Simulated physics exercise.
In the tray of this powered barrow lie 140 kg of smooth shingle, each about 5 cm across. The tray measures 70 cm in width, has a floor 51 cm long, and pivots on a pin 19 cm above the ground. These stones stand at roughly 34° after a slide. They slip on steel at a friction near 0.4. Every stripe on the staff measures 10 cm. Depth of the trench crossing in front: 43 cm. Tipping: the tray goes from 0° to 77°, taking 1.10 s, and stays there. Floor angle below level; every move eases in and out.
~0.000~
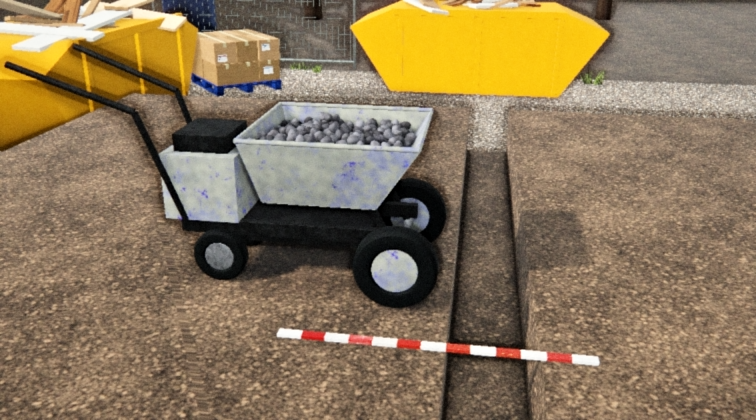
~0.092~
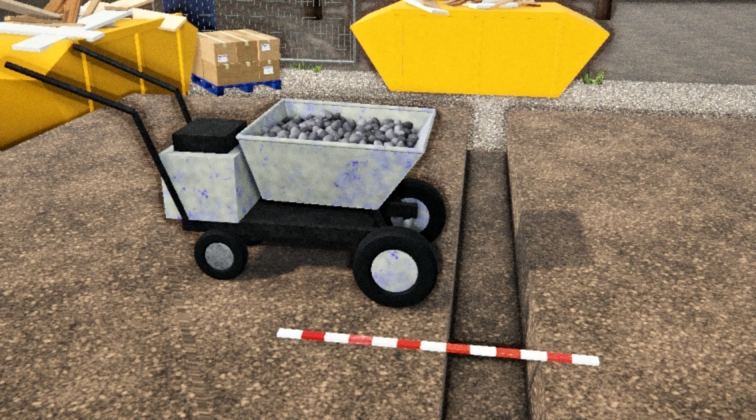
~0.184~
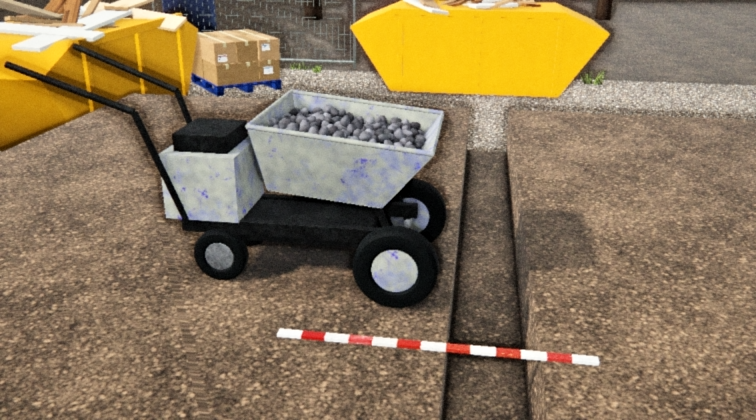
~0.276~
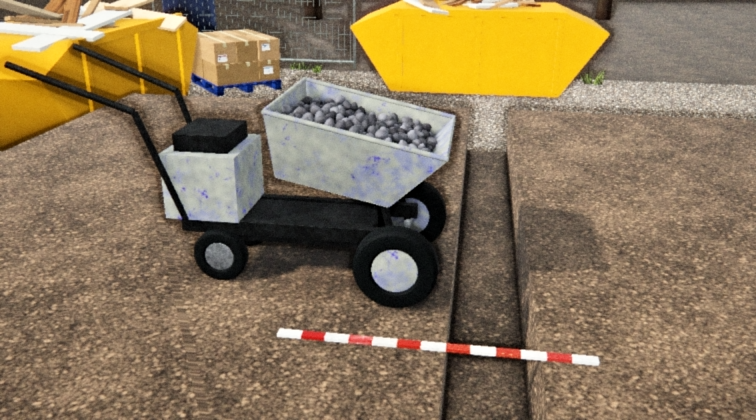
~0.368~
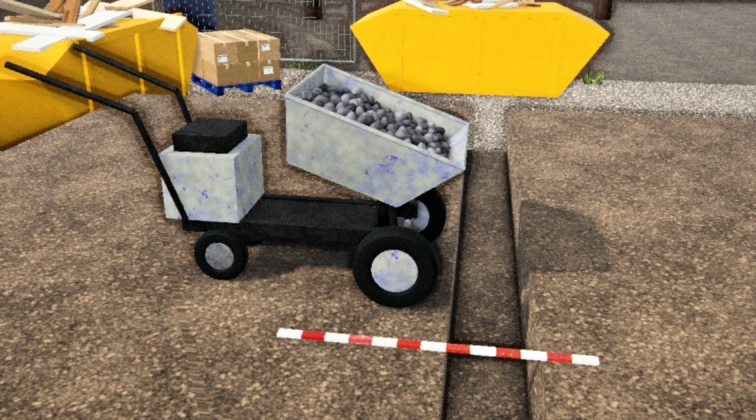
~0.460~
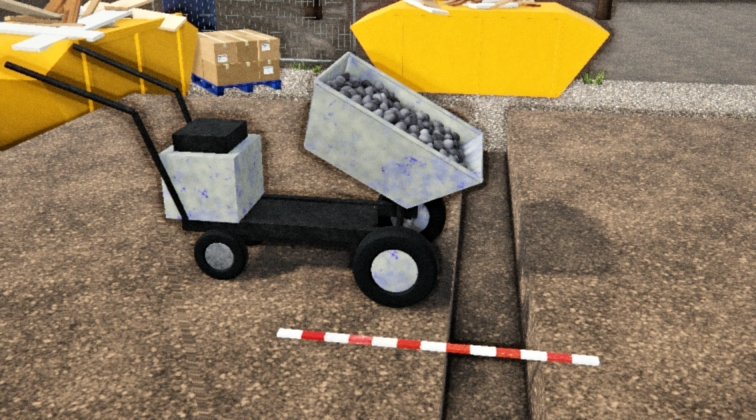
On a building site, a powered barrow's pale tray of grey stones tilting steadily down to the right beside a narrow trench.
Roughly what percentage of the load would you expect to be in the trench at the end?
I'd expect around 18 per cent.
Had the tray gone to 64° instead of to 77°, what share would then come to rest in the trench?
The trench would hold about 30% of it.
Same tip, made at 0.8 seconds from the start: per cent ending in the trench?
Close to 10 percent, then.
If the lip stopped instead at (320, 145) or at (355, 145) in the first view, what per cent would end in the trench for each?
100 %, then 75 %.
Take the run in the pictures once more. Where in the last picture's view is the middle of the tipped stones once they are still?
(593, 285).
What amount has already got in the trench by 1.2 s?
0 per cent, give or take.
After 0.8 s the floor is at 65°; 100 % in the tray; the foremost stones are at (534, 226).
After 1.2 s the floor is at 77°; 42 % in the tray, 1 % in the trench, 57 % past the trench; the foremost stones are at (665, 283).
After 1.5 s the floor is at 77°; 12 % in the tray, 5 % in the trench, 82 % past the trench; the foremost stones are past the picture's edge.
After 3.5 s the floor is at 77°; 0 % in the tray, 18 % in the trench, 82 % past the trench; the foremost stones are past the picture's edge.
